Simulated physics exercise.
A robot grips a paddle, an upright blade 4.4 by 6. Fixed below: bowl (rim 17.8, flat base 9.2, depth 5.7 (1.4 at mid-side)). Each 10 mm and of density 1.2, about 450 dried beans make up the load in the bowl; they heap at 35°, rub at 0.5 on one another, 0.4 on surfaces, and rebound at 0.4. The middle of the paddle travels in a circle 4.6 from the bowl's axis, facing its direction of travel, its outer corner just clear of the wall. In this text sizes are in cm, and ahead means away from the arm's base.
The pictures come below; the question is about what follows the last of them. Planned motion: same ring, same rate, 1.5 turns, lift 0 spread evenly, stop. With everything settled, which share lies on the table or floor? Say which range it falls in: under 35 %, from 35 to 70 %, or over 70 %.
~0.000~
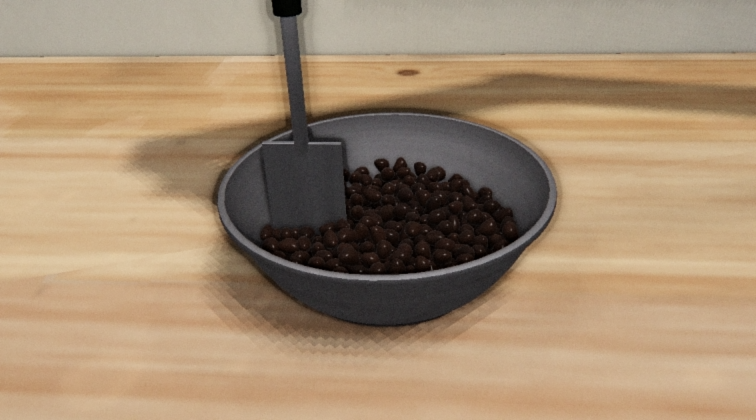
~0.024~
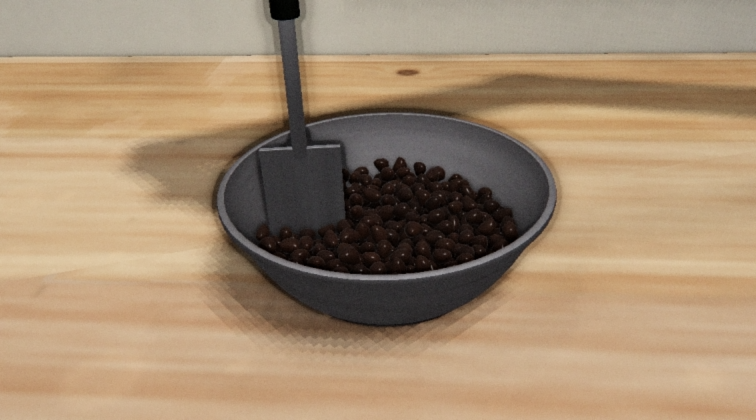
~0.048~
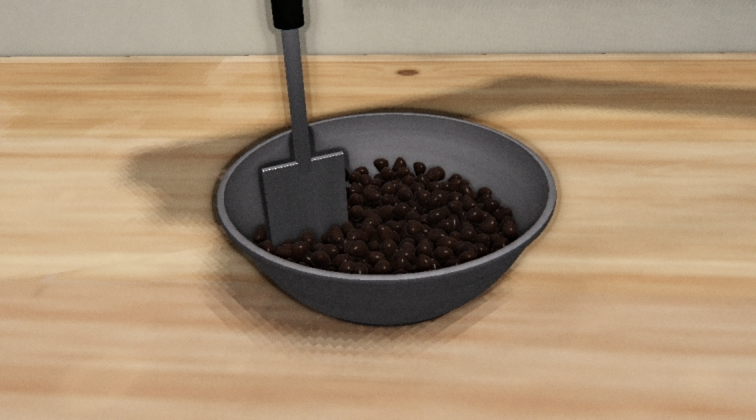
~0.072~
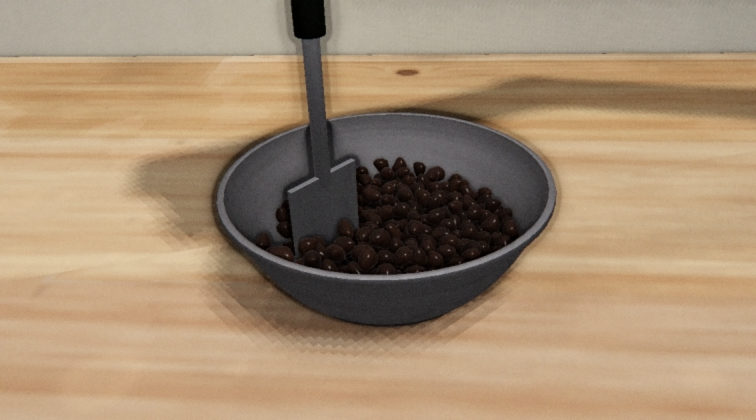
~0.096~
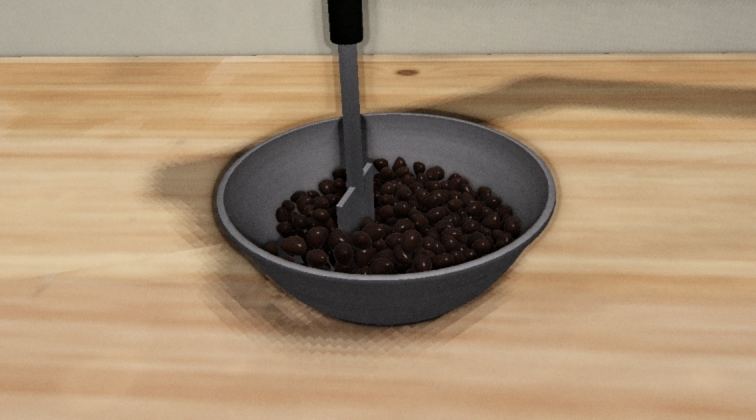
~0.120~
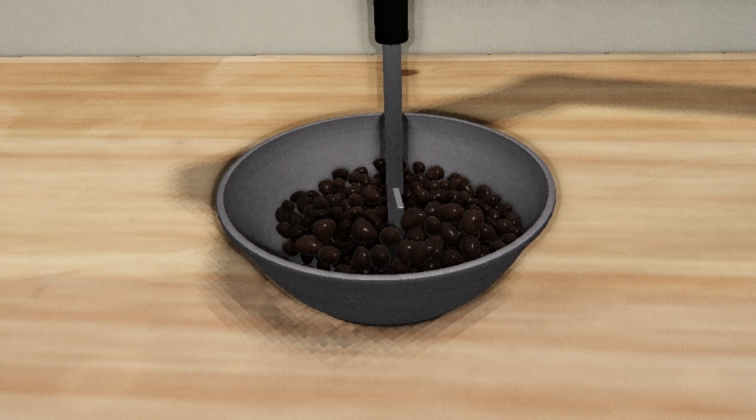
It falls from 35 to 70 %.
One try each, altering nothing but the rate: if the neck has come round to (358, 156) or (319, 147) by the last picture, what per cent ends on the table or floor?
It comes to close to 35 per cent and close to 25 per cent.
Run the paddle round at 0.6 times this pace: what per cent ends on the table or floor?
Roughly 30 per cent.
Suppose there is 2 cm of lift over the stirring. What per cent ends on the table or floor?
About 30 per cent.
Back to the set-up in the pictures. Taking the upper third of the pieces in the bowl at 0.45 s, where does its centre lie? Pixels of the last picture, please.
(372, 264).
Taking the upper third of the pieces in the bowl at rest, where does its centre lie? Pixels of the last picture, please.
The centre is near pixel (432, 195).
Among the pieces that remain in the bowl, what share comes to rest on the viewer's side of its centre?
Close to 40 in a hundred.
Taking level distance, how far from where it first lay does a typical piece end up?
Around 13 cm.
By 0.29 s, 268° round, highest piece 10 above the table; 352 in the bowl, 19 on the table or floor, 81 in flight or on the tool.
By 0.45 s, 76° round, highest piece 10 above the table; 277 in the bowl, 138 on the table or floor, 37 in flight or on the tool.
By 0.74 s, 180° round, highest piece 5 above the table; 241 in the bowl, 211 on the table or floor.
By 1.44 s, 180° round, highest piece 5 above the table; 241 in the bowl, 211 on the table or floor.
Final count, 241 in the bowl, 211 on the table or floor. That is 47 % on the table or floor.
